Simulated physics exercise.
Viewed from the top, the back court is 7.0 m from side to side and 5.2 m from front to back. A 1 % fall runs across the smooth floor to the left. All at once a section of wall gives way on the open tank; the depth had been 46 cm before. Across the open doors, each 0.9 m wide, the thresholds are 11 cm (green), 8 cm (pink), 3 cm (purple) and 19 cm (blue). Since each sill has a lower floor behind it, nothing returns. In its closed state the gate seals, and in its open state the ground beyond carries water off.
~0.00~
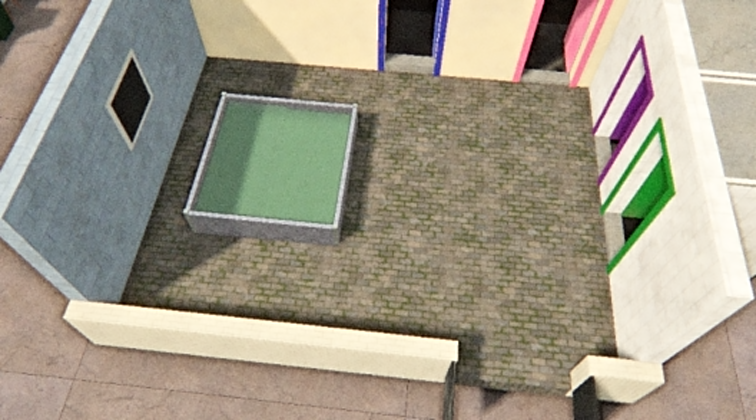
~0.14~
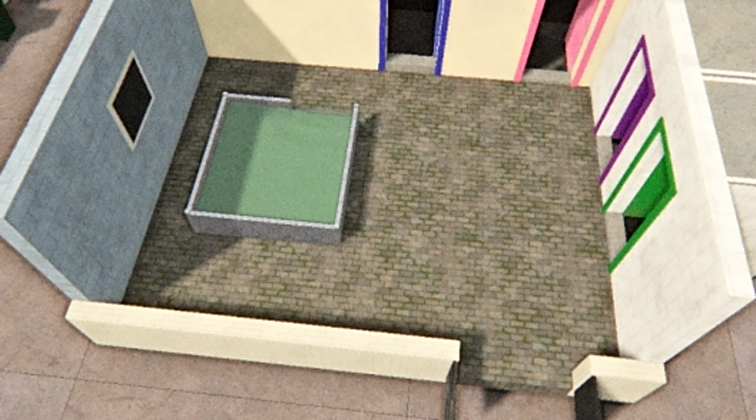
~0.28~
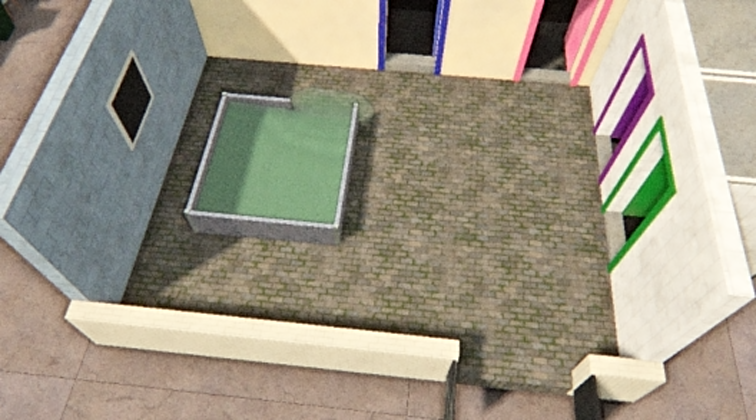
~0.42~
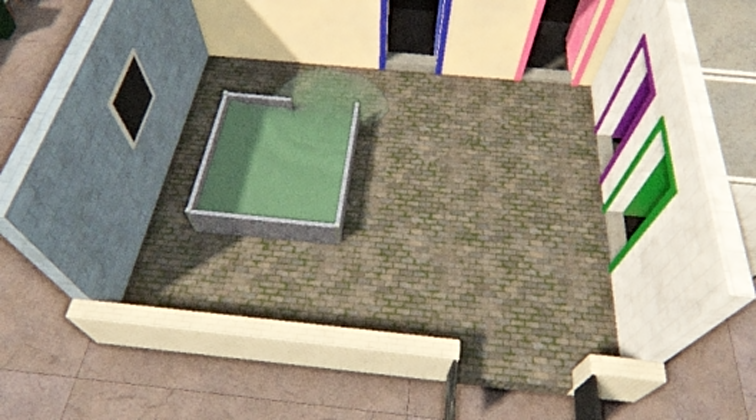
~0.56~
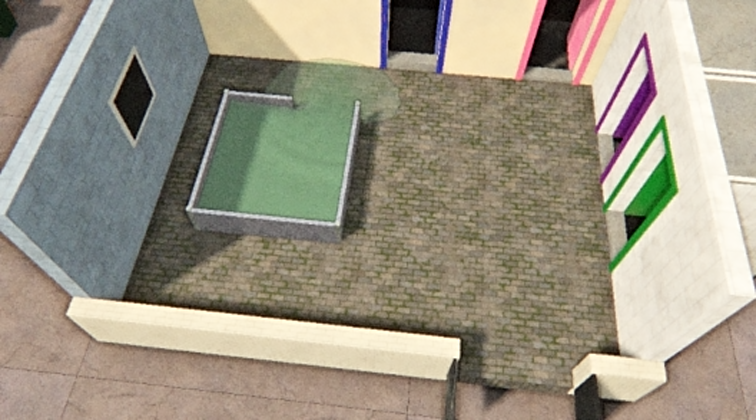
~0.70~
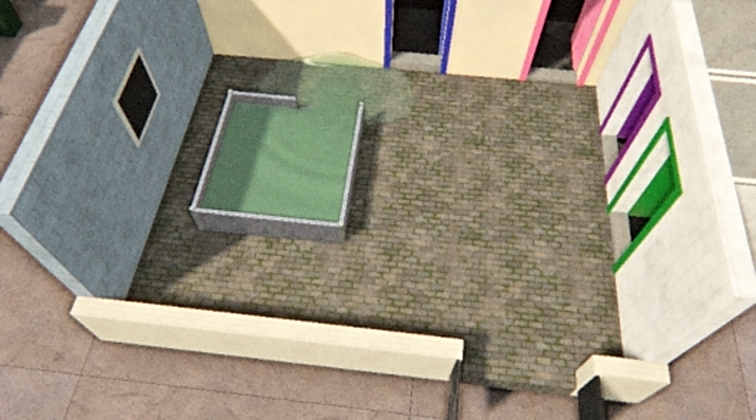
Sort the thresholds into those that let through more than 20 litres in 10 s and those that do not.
Sorted: Green door does not; pink door does not; purple door lets more through; blue door does not.
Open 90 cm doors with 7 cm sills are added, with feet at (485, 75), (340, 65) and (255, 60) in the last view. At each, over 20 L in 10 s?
Check each in turn: The first fails, the second succeeds, the third fails.
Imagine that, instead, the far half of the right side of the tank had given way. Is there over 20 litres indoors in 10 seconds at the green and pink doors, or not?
Checking each door against the limit: Green does not exceed it, pink tops it.
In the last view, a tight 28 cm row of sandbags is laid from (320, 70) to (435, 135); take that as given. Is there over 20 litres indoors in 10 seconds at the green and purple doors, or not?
So the green door comes out low enough while the purple door comes out low enough.
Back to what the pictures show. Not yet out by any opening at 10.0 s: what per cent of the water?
Close to 90 in a hundred remains.
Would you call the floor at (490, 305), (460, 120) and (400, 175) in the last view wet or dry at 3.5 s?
In turn: Still dry, under water, not reached.
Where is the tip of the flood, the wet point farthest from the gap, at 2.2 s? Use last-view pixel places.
That's around (561, 89) in the last picture.
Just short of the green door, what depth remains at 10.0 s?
Roughly 3.0 cm.
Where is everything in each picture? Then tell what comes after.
The open tank at (277, 159) is whole and still, 46 cm deep, in the first frame.
The front is at (360, 118), 0.6 m from the gap on the open tank's far side; 0.3 m2 of floor is under water; 46 cm left at the back of the open tank, in the second frame.
Water pours out on the open tank's far side and has run 0.8 m, to (305, 92); typically 8 cm deep outside, 46 cm at the open tank's back, in the third frame.
The front is at (318, 72), 1.2 m from the gap on the open tank's far side; 1.6 m2 of floor is under water; 46 cm left at the back of the open tank, in the fourth frame.
The front is at (372, 68), 1.5 m from the gap on the open tank's far side; 2.2 m2 of floor is under water; 46 cm left at the back of the open tank, in the fifth frame.
The front is at (285, 61), 1.7 m from the gap on the open tank's far side; 2.5 m2 of floor is under water; 46 cm left at the back of the open tank, in the sixth frame.
After 1.4 s water covers 10 % of the floor and is deepest (32 cm) near (339, 70); green door not reached, pink door not reached, purple door not reached, blue door 16 cm at the sill, 0 L in.
After 2.2 s water covers 20 % of the floor and is deepest (32 cm) near (339, 70); green door not reached, pink door 3 cm at the sill, 0 L in, purple door not reached, blue door 19 cm at the sill, 1 L in.
After 3.5 s water covers 40 % of the floor and is deepest (23 cm) near (210, 66); green door not reached, pink door 5 cm at the sill, 0 L in, purple door 10 cm at the sill, 7 L in, blue door 14 cm at the sill, 2 L in.
After 6.0 s water covers 65 % of the floor and is deepest (18 cm) near (120, 319); green door 5 cm at the sill, 0 L in, pink door 8 cm at the sill, 5 L in, purple door 7 cm at the sill, 58 L in, blue door 10 cm at the sill, 2 L in.
After 10.0 s water covers 95 % of the floor and is deepest (12 cm) near (120, 319); green door 3 cm at the sill, 0 L in, pink door 6 cm at the sill, 8 L in, purple door 4 cm at the sill, 86 L in, blue door 6 cm at the sill, 2 L in.
